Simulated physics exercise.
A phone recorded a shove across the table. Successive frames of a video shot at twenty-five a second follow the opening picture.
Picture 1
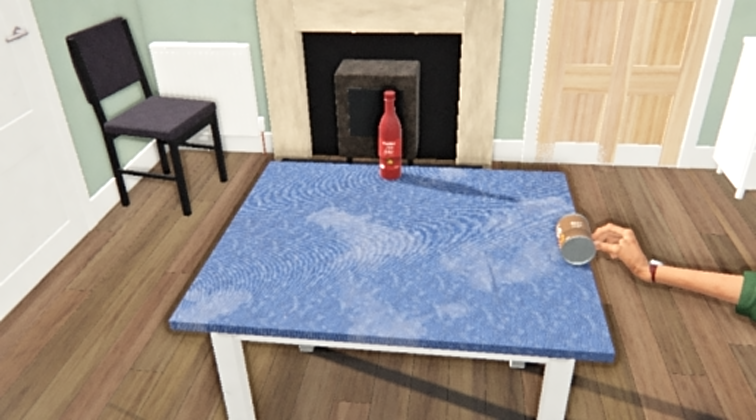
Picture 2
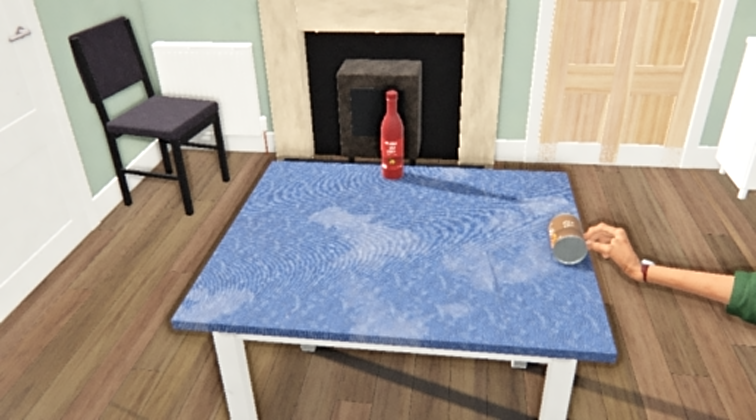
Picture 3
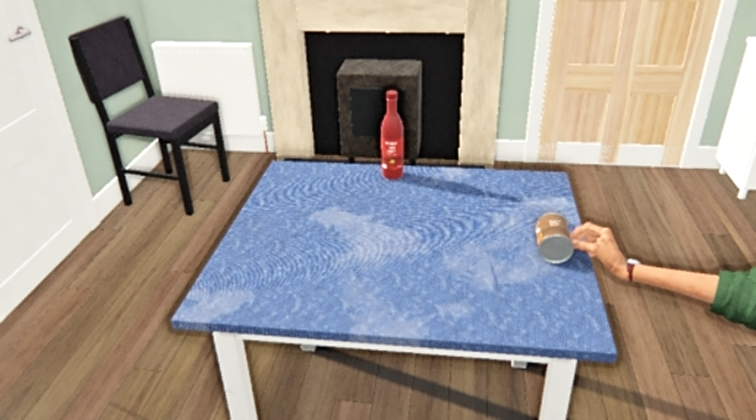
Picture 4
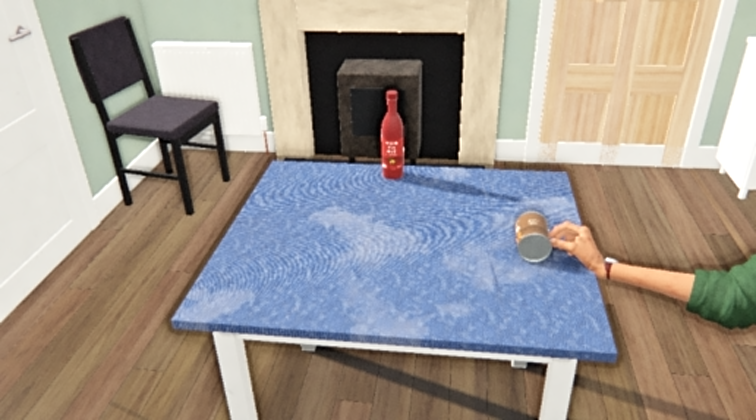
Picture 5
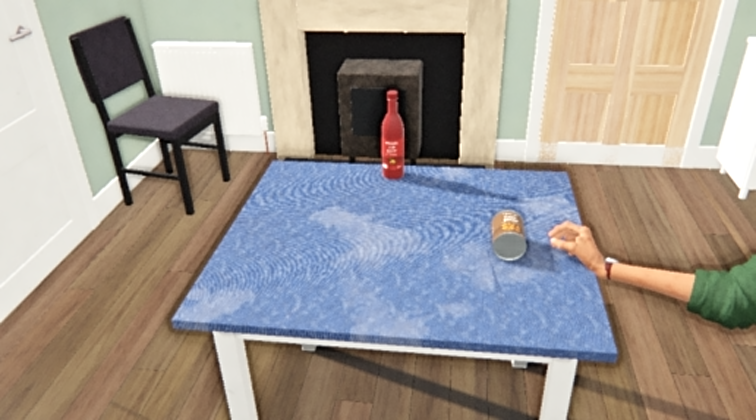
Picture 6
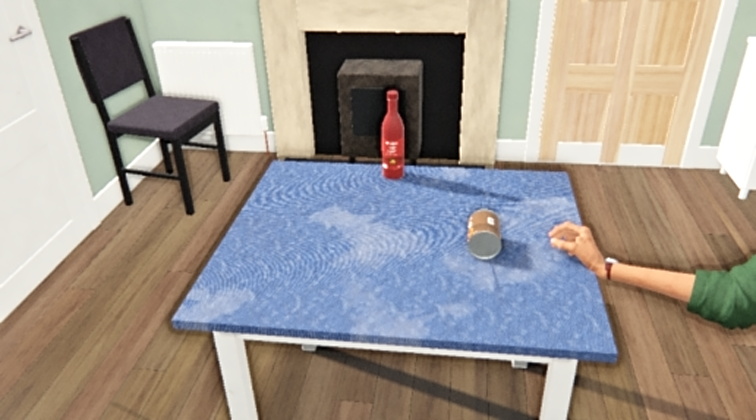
On a blue table, a hand pushes a brown tin left and releases it, still rolling.
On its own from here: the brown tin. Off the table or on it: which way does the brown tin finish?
Off the table.
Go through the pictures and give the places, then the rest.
Under the hand; brown tin (575, 239), in the first picture.
Under the hand; brown tin (567, 238), in the second picture.
Under the hand; brown tin (554, 238), in the third picture.
Brown tin (533, 236), in the fourth picture.
Brown tin (509, 235) rolled about its own width, in the fifth picture.
Brown tin (484, 234) rolled about its own width, in the sixth picture.
Then, 0.20 s after the last picture, brown tin rolled well along near (369, 228).
Then, 0.40 s after the last picture, brown tin rolled well along near (263, 222).
Then, 0.70 s after the last picture, brown tin now off the table.
Then, 0.90 s after the last picture, things are still on the move.
By the end, off the table, brown tin.
